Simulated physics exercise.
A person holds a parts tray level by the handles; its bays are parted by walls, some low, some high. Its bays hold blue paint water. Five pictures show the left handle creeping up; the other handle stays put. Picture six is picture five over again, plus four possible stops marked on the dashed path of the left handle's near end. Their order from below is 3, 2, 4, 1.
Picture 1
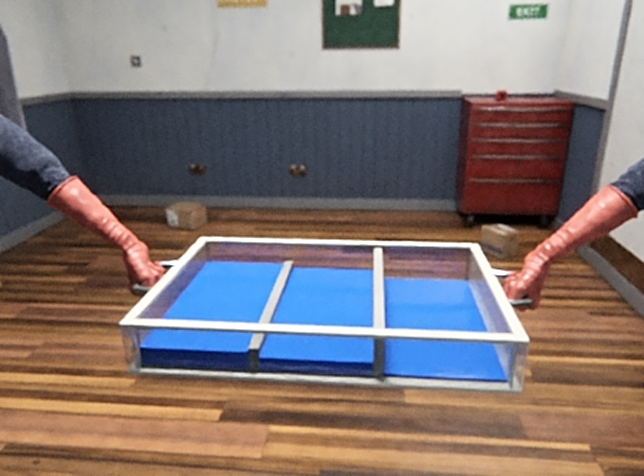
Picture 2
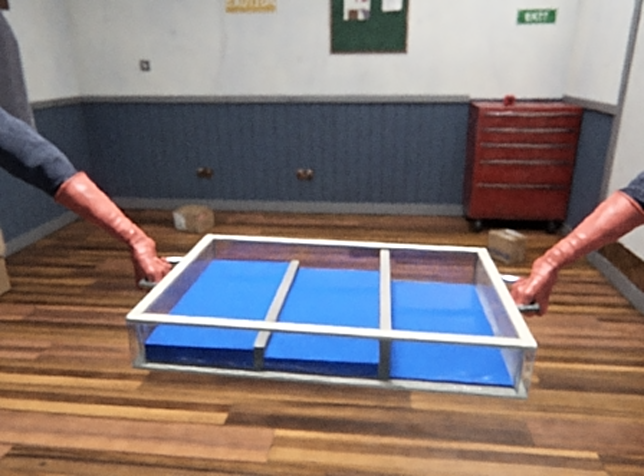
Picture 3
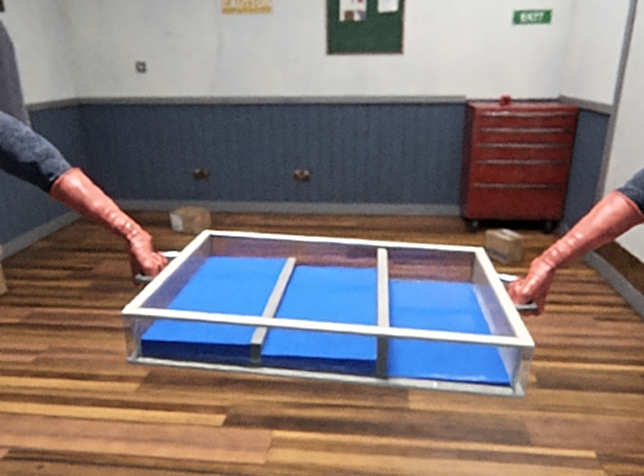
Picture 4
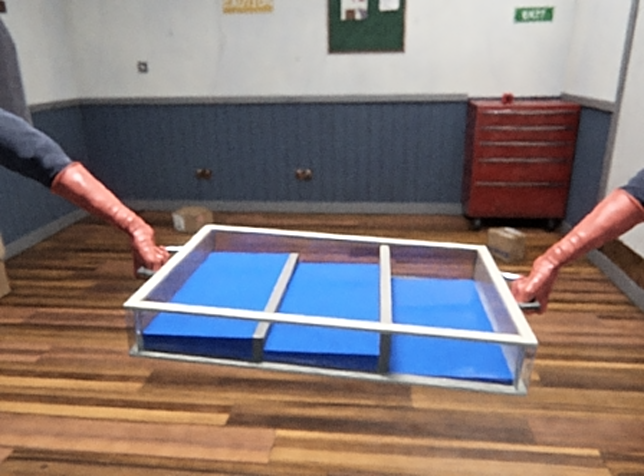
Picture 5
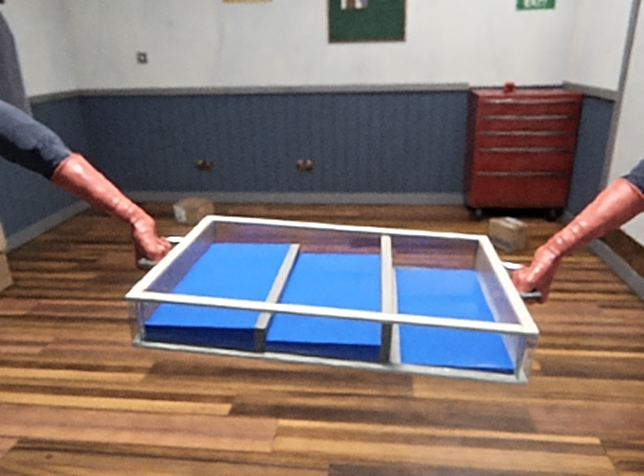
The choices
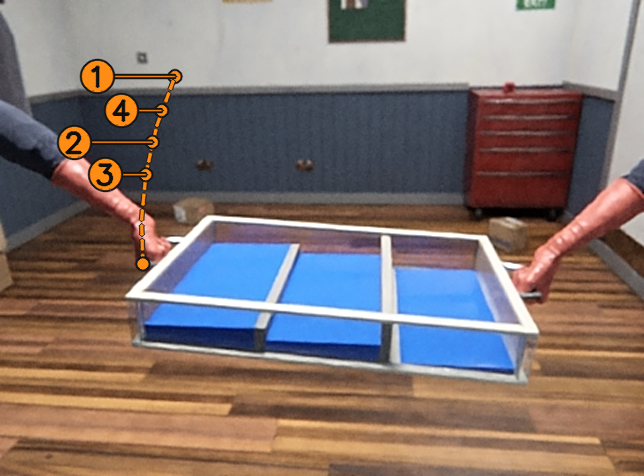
At the start, two red-gloved hands hold a clear-sided tray level by its end handles above a wooden floor, with blue liquid in its three bays, deepest on the left. The hands then gradually tilt the tray slightly down to the right, and the blue liquid stays within its bays.
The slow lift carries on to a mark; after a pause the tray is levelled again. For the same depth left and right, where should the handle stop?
2 works best here.
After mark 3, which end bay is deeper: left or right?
The left end bay.
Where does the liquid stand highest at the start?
The left bay.
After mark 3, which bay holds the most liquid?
That is the middle bay.
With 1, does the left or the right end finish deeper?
The right one.
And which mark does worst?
The answer is 1.
In orange, 1 at (175, 76); 2 at (152, 142); 3 at (145, 174); 4 at (161, 110).
Choosing 1, the right end bay stands much deeper than the other; nothing spills.
Choosing 2, the two end bays stand about equally deep; nothing spills.
Choosing 3, the left end bay stands much deeper than the other; nothing spills.
Choosing 4, the right end bay stands much deeper than the other; nothing spills.
